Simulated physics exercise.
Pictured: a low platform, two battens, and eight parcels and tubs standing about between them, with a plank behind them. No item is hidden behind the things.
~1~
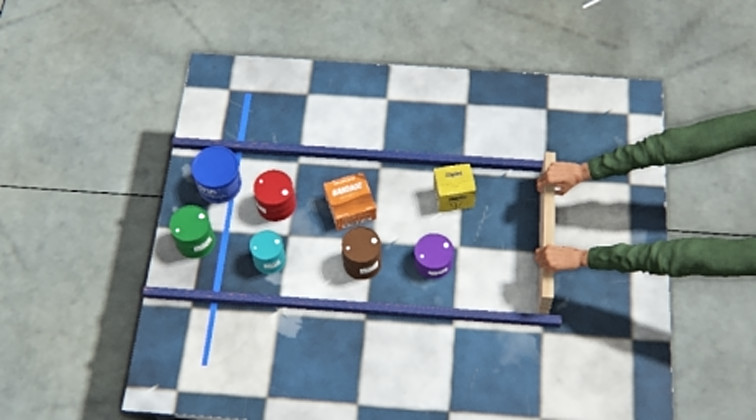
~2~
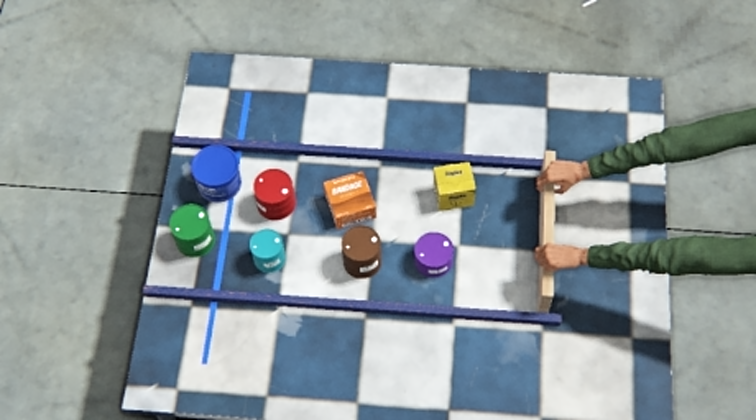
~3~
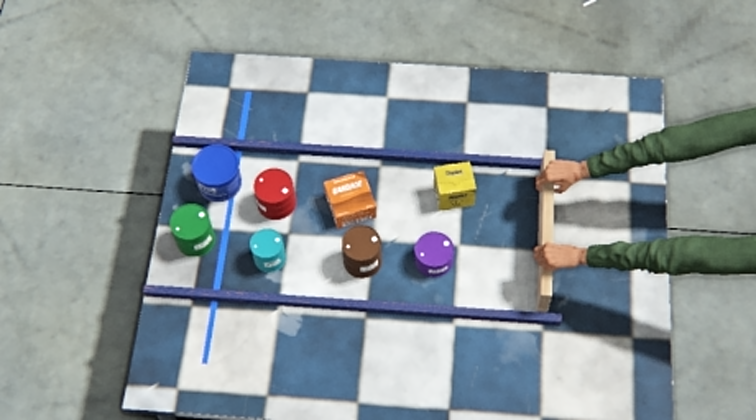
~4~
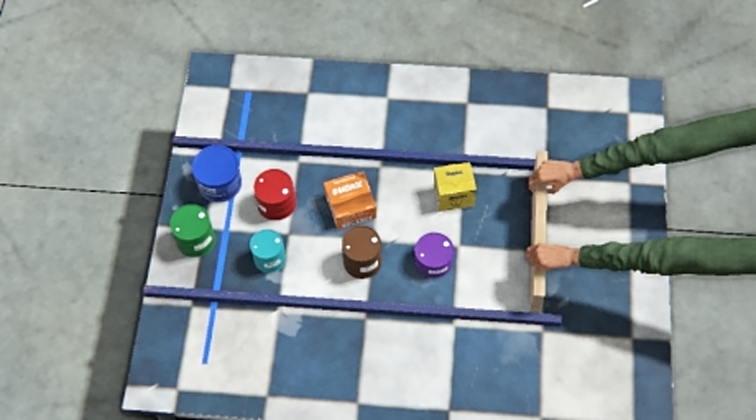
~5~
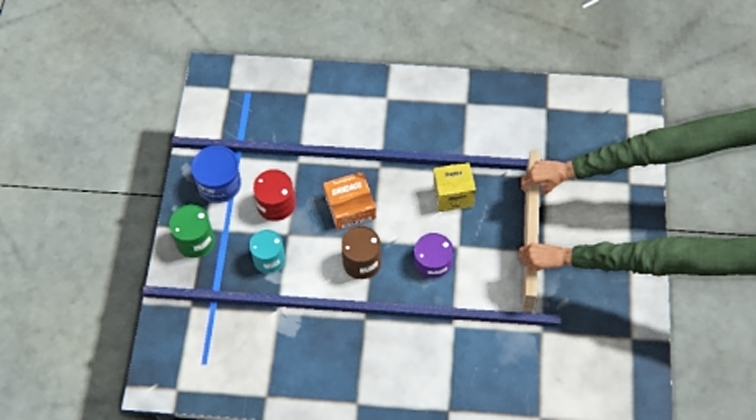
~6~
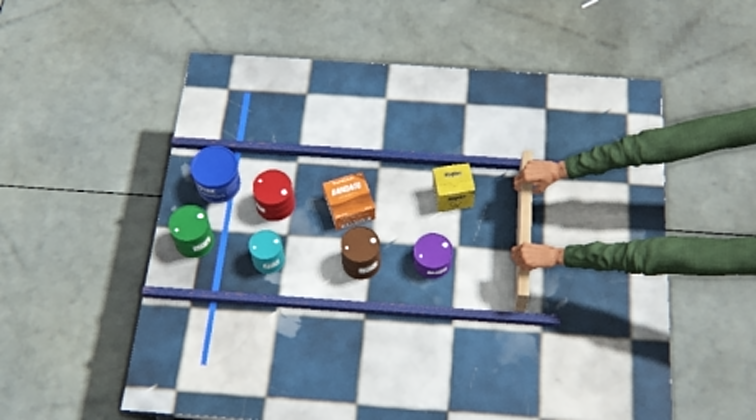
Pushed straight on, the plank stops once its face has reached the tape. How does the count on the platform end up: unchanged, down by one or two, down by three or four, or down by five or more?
Lost: One or two.
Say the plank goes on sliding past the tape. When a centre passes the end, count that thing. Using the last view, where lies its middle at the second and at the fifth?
The first one at (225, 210), the next at (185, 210).
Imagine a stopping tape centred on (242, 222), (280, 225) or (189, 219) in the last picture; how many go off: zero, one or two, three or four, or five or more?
Taking the places in the order asked: Just one or two, then zero, then 3 or 4.
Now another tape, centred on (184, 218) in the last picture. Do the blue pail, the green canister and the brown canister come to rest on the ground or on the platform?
What happens is that the blue pail winds up off it, the green canister winds up off it and the brown canister rests in place.
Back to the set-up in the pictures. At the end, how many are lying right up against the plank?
Tally at the end: 3.
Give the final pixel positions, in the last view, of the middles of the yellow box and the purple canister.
The yellow box comes to rest at (216, 161), and the purple canister comes to rest at (203, 238).
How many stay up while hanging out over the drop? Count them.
You'd get 3.
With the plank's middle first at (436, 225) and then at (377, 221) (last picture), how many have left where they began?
Moved so far: 2, then 4.
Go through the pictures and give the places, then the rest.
The first picture shows green canister (193, 232); blue pail (218, 176); red canister (275, 196); plank (547, 233); tape (228, 222).
The second picture shows blue pail (217, 174); brown canister (362, 252).
The third picture shows red canister (275, 194); orange box (350, 200).
The fourth picture shows green canister (193, 231); turquoise canister (268, 251).
The fifth picture shows blue pail (217, 175); plank (531, 231).
The sixth picture shows green canister (192, 232); blue pail (217, 175); red canister (274, 196); plank (524, 231); tape (227, 221).
Soon after, none off yet; green canister at rest near (192, 232); blue pail at rest near (217, 175); red canister at rest near (274, 196).
After that, none off yet; green canister at rest near (192, 232); blue pail at rest near (217, 175); red canister displaced a little near (269, 197).
And then, none off yet; green canister at rest near (190, 231); blue pail displaced about its own width near (193, 164); red canister displaced about its own width near (231, 178).
In the end, the number that fall off is one or two; gone, blue pail.
